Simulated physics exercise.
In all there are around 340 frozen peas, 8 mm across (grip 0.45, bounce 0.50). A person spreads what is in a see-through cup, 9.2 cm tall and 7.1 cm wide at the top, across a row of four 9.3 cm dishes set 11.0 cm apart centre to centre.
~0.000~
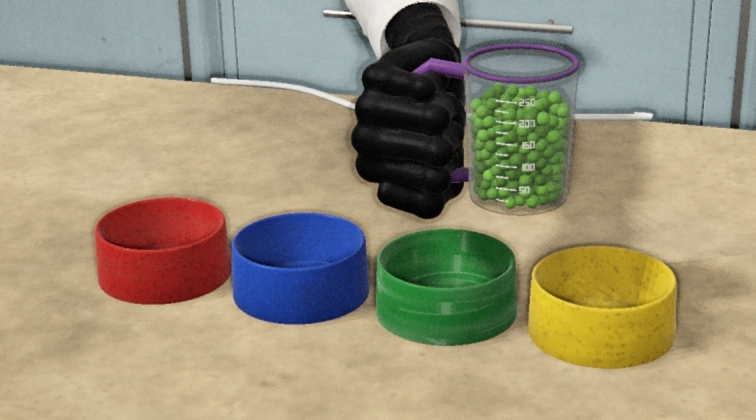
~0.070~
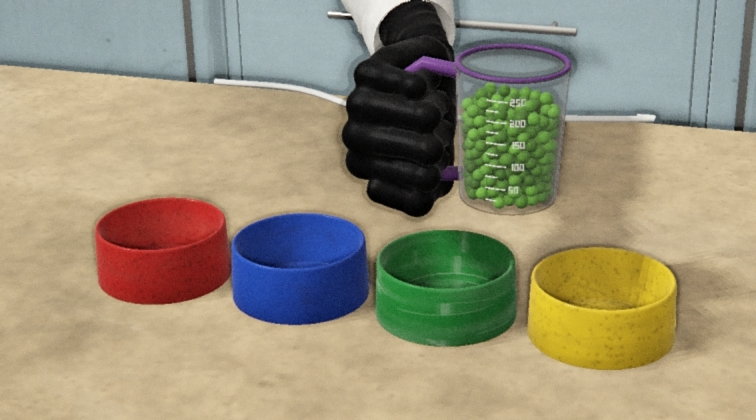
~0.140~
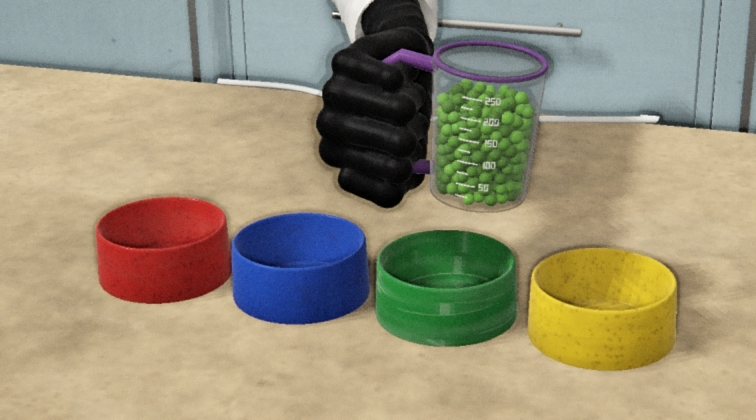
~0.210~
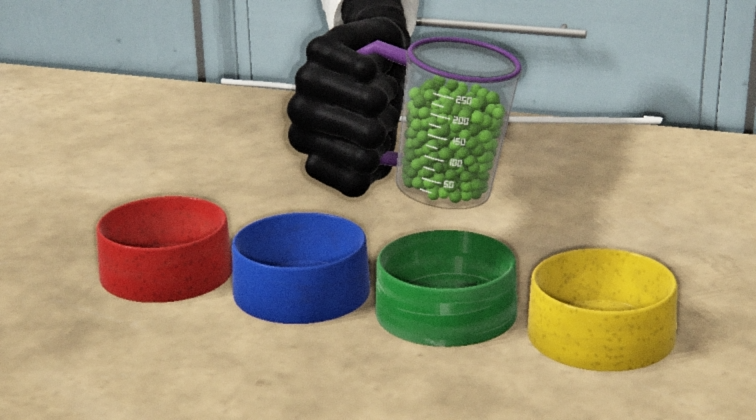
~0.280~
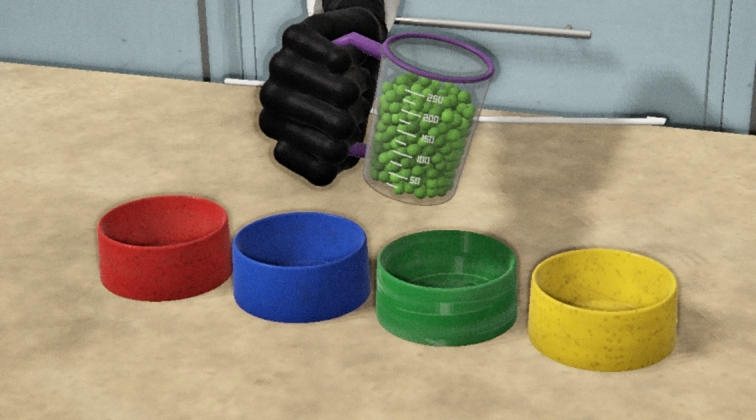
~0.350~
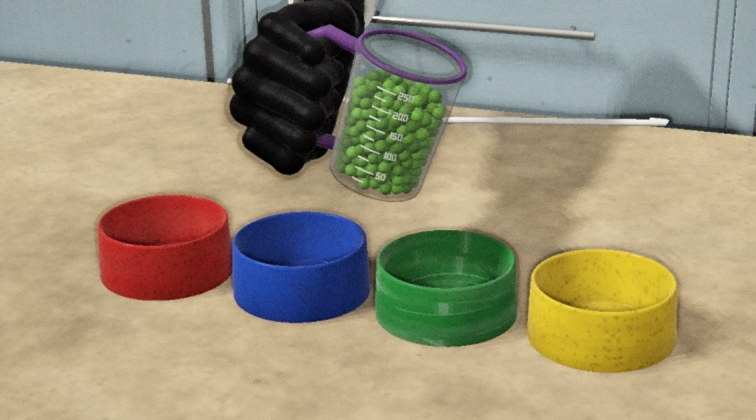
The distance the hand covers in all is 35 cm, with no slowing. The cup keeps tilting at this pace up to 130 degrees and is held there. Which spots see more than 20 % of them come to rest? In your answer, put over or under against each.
Red dish - over; blue dish - under; green dish - under; yellow dish - under; counter - under.
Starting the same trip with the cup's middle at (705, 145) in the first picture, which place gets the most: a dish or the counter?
Blue.
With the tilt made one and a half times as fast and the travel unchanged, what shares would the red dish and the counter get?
Shares: Red at 100; counter at 0.
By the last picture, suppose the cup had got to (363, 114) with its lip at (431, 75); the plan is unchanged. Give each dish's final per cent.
Kept per dish: Red = 100, blue = 0, green = 0, yellow = 0.
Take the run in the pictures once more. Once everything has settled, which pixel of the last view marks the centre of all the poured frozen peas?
About (160, 241).
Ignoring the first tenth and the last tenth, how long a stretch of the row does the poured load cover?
It covers some 6 centimetres of the row.
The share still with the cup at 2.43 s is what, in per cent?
0 per cent.
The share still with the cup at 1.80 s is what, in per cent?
Roughly 85 %.
Then, at 1.22 s, tilt 70 degrees; cup holds 100 %.
After 1.80 s, tilt 105 degrees; cup holds 85 %, red 15 %.
After 2.43 s, tilt 130 degrees; cup holds 0 %, red 100 %.
In the end, at 2.8 s, red 100 %, blue 0 %, green 0 %, yellow 0 %, counter 0 %.
